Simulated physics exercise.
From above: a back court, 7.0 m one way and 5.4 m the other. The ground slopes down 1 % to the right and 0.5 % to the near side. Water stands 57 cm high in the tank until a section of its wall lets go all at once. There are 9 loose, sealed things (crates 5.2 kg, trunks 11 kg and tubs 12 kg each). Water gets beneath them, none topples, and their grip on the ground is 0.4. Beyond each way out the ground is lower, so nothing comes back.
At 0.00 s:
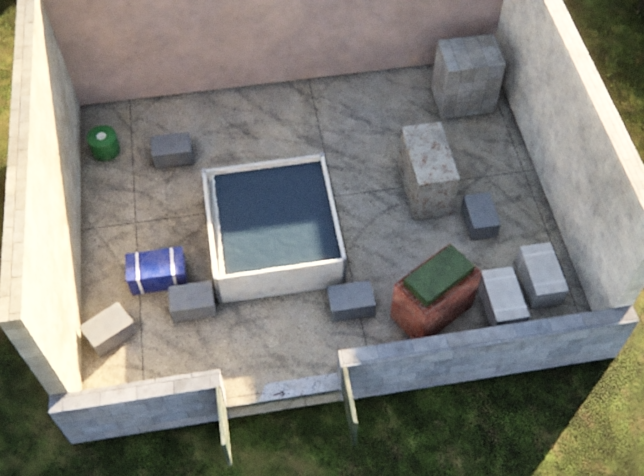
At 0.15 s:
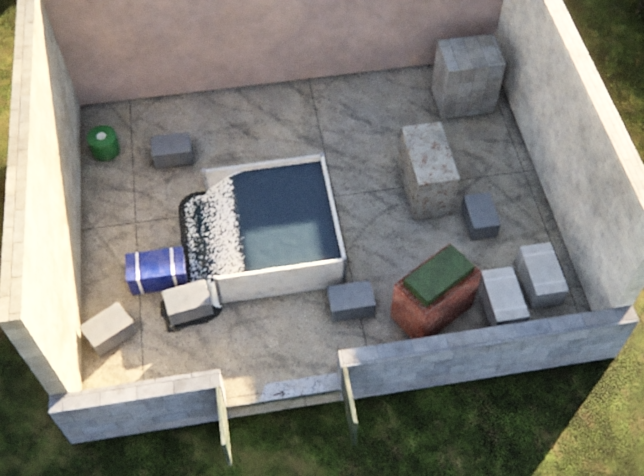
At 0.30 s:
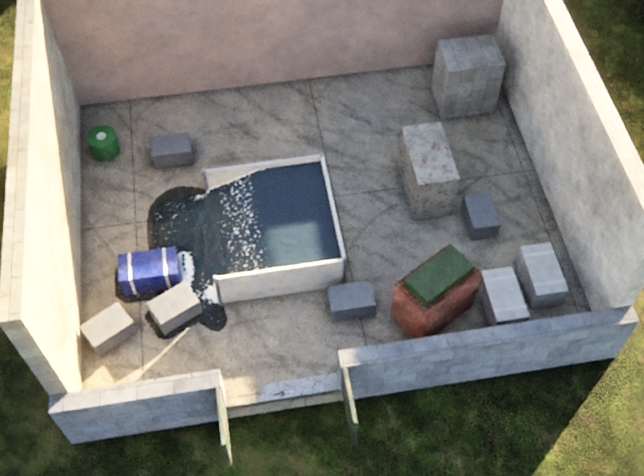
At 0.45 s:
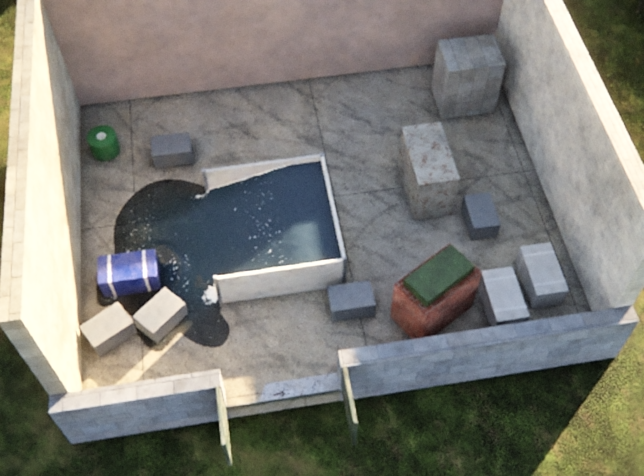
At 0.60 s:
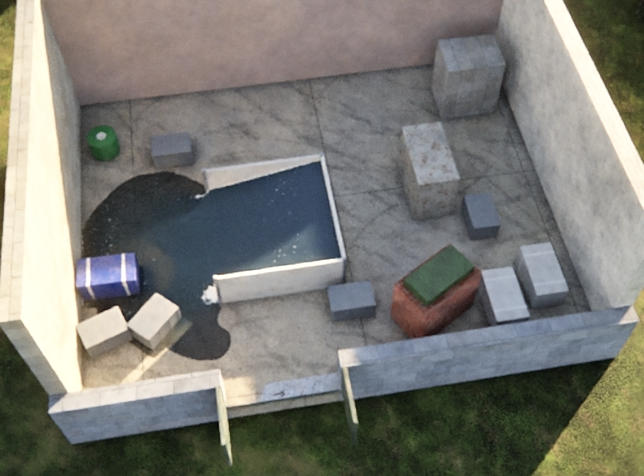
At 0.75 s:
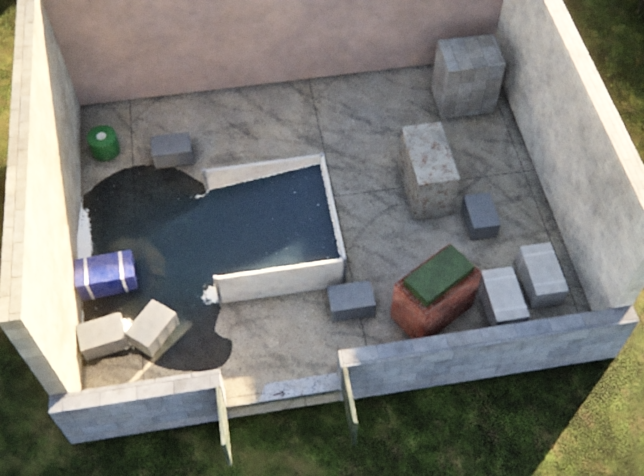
Water bursts through the left side of a square pool in a walled court and spreads across the paving, pushing a grey block and then a blue trunk with white bands leftward, while the green tub stays put.
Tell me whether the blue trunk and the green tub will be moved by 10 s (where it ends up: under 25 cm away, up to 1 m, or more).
Blue trunk ends far away, green tub gets carried off.
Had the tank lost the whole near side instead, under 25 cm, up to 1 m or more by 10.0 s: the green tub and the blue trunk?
Then the green tub holds its place, the blue trunk barely shifts.
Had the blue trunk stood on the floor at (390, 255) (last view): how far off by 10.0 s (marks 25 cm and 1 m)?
It slides a little.
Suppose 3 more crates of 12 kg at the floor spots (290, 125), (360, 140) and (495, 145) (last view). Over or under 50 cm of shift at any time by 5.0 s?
In turn: More, short of it, under.
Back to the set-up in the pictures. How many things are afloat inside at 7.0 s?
I count 7.
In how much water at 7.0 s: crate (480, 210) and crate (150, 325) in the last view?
About 6 and 4 cm.
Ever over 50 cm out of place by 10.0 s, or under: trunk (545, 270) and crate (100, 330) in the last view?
In that order: Short of it, more.
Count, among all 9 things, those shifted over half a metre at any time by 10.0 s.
I count 8.
After 2.0 s the blue trunk is near (101, 299), 0.9 m from its start, afloat; the green tub is near (123, 103), 0.7 m from its start, aground; 0 of 9 are out; 2 afloat.
After 4.5 s the blue trunk is near (302, 346), 2.4 m from its start, aground; the green tub is near (329, 106), 3.6 m from its start, aground; 0 of 9 are out; 3 afloat.
After 7.0 s the blue trunk is near (378, 274), 3.1 m from its start, afloat; the green tub is near (371, 112), 4.2 m from its start, aground; 0 of 9 are out; 7 afloat.
After 10.0 s the blue trunk is near (479, 230), 4.6 m from its start, afloat; the green tub is near (371, 112), 4.2 m from its start, aground; 0 of 9 are out; 8 afloat.
